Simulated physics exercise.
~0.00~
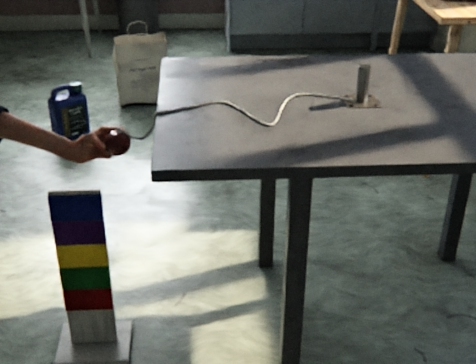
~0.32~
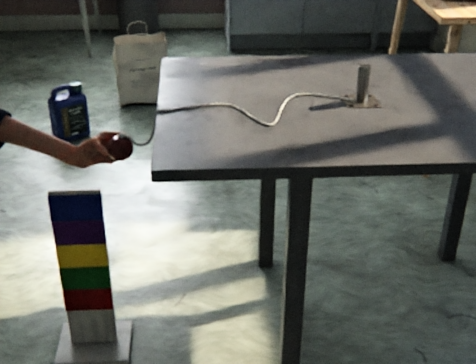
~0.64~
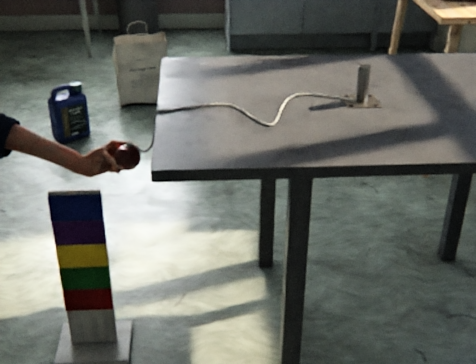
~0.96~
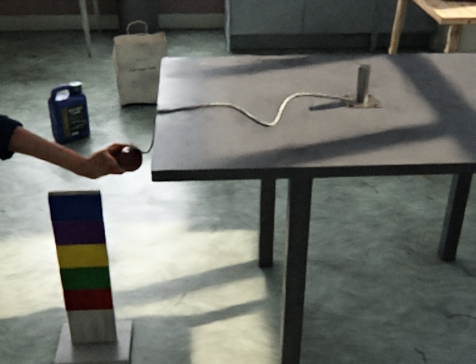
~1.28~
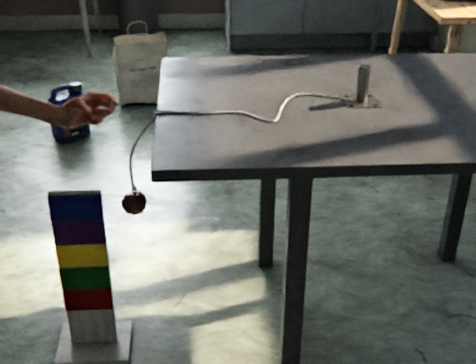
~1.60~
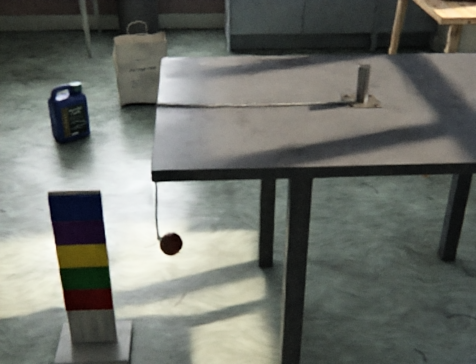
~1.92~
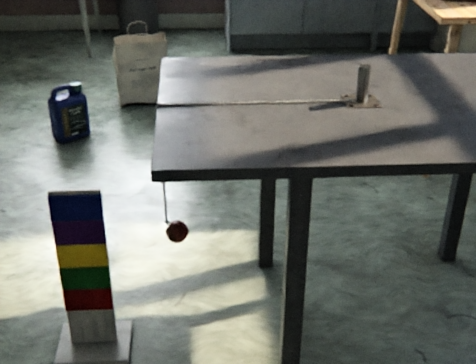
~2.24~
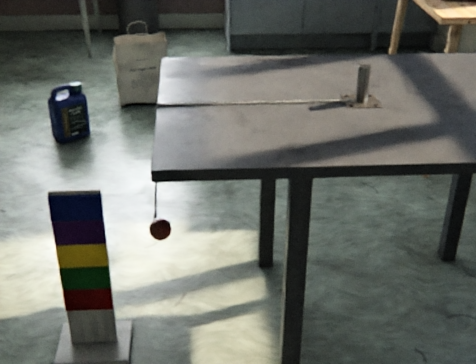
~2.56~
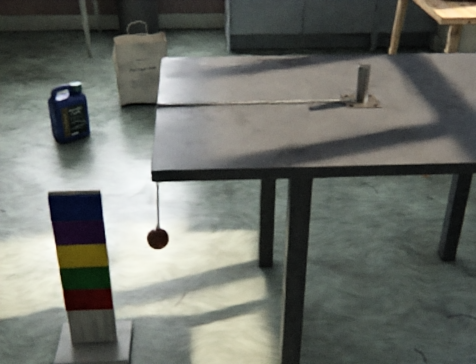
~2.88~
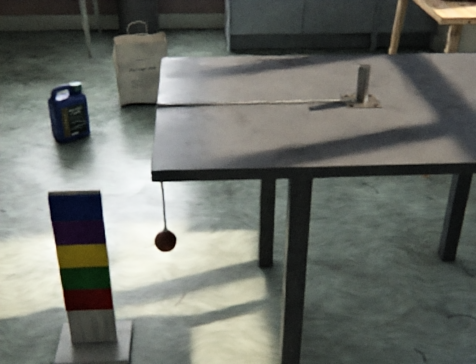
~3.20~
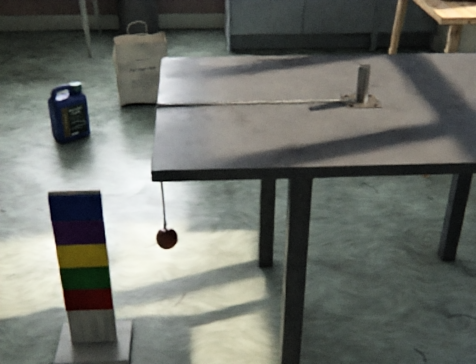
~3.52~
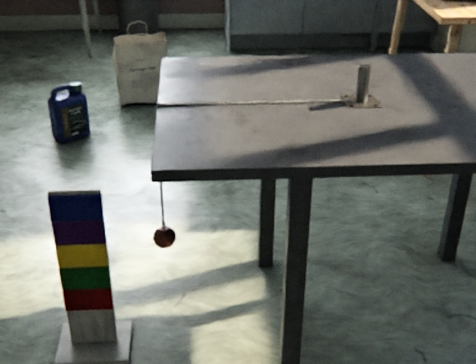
In the video, a hand holds a red apple tied by a shoelace to a post on a table, then lets go and withdraws. The apple drops past the edge, swings and bobs slightly, and finally hangs still, level with the yellow band of the nearby colour scale.
